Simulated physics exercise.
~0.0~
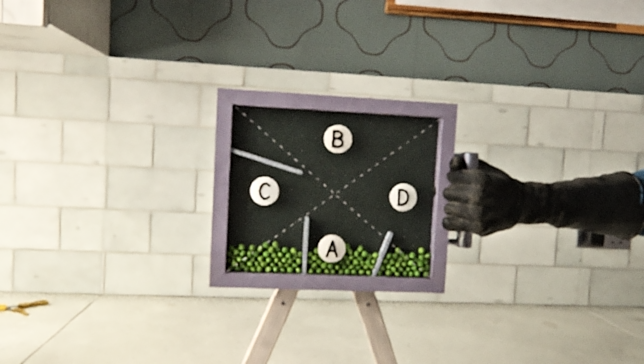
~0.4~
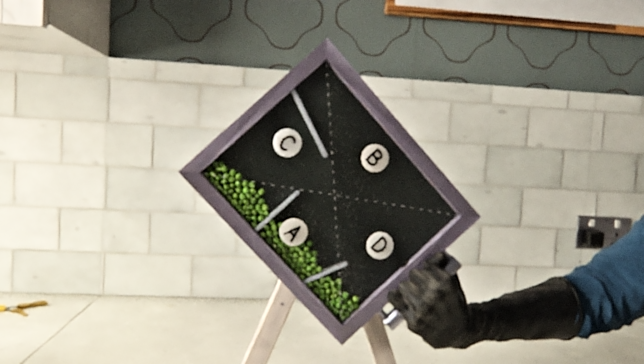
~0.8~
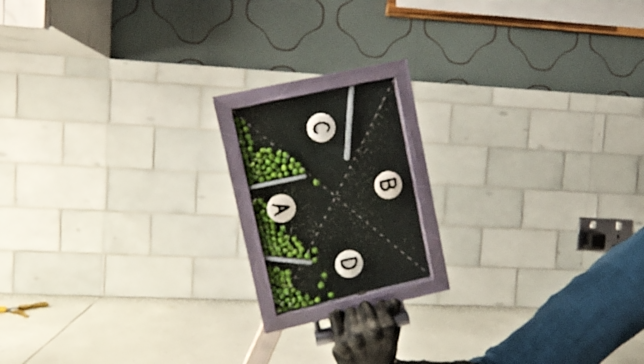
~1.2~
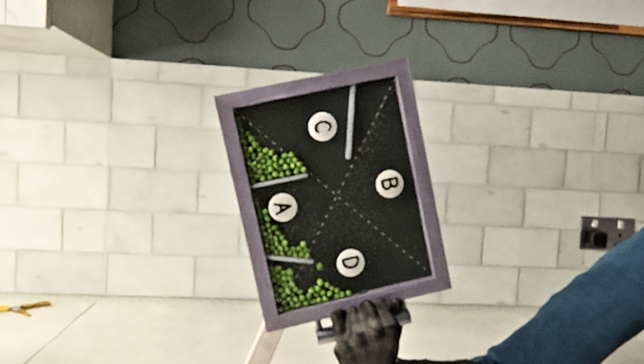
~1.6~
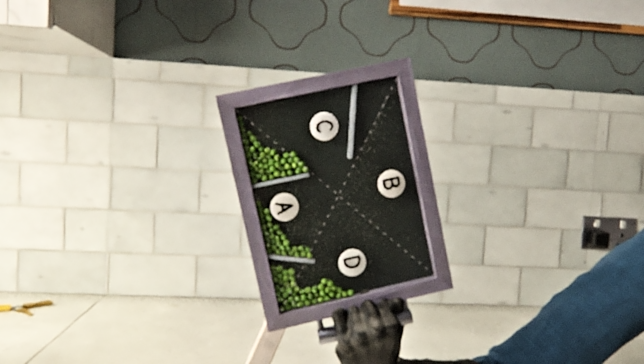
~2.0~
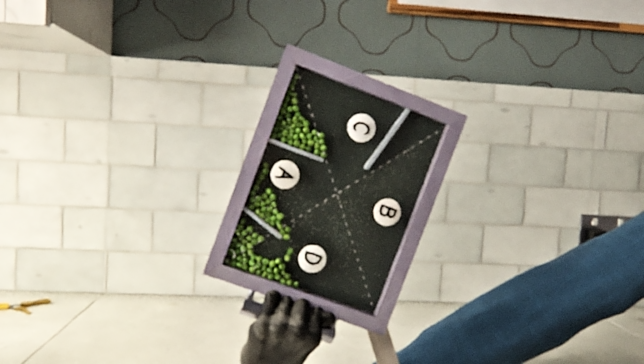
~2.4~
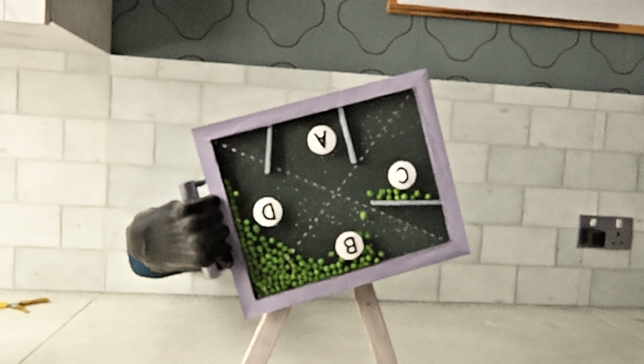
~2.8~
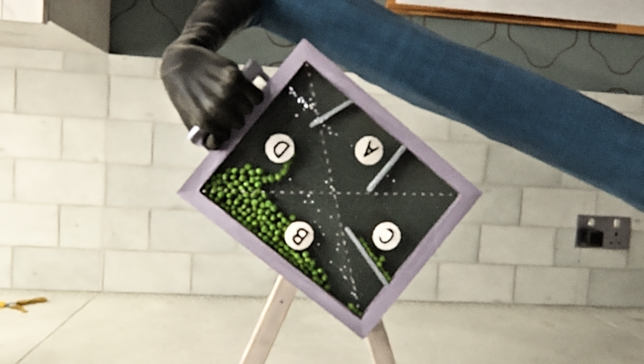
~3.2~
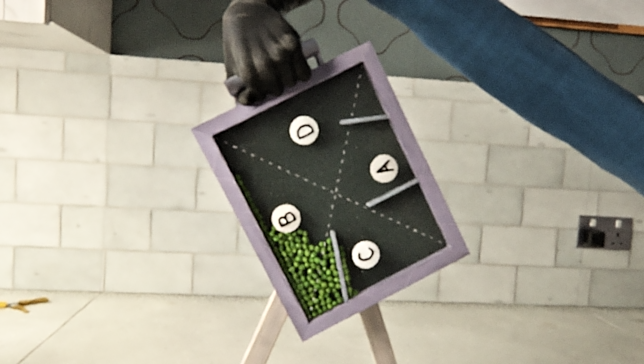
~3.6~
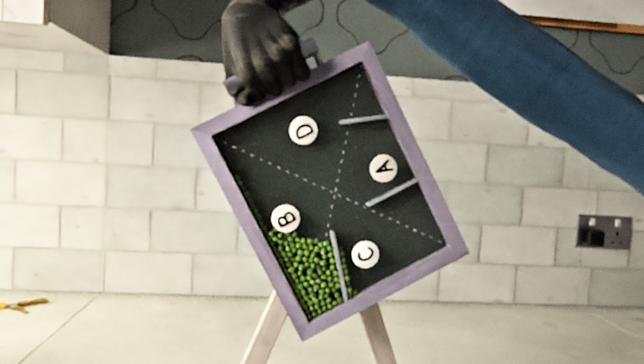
The clip shows a black-gloved hand turning a purple-framed box of green peas clockwise on a stand, pausing with its handle near the bottom, then continuing until the handle is on top, the peas sliding past the strips and settling in the lowest corner, between B and C.
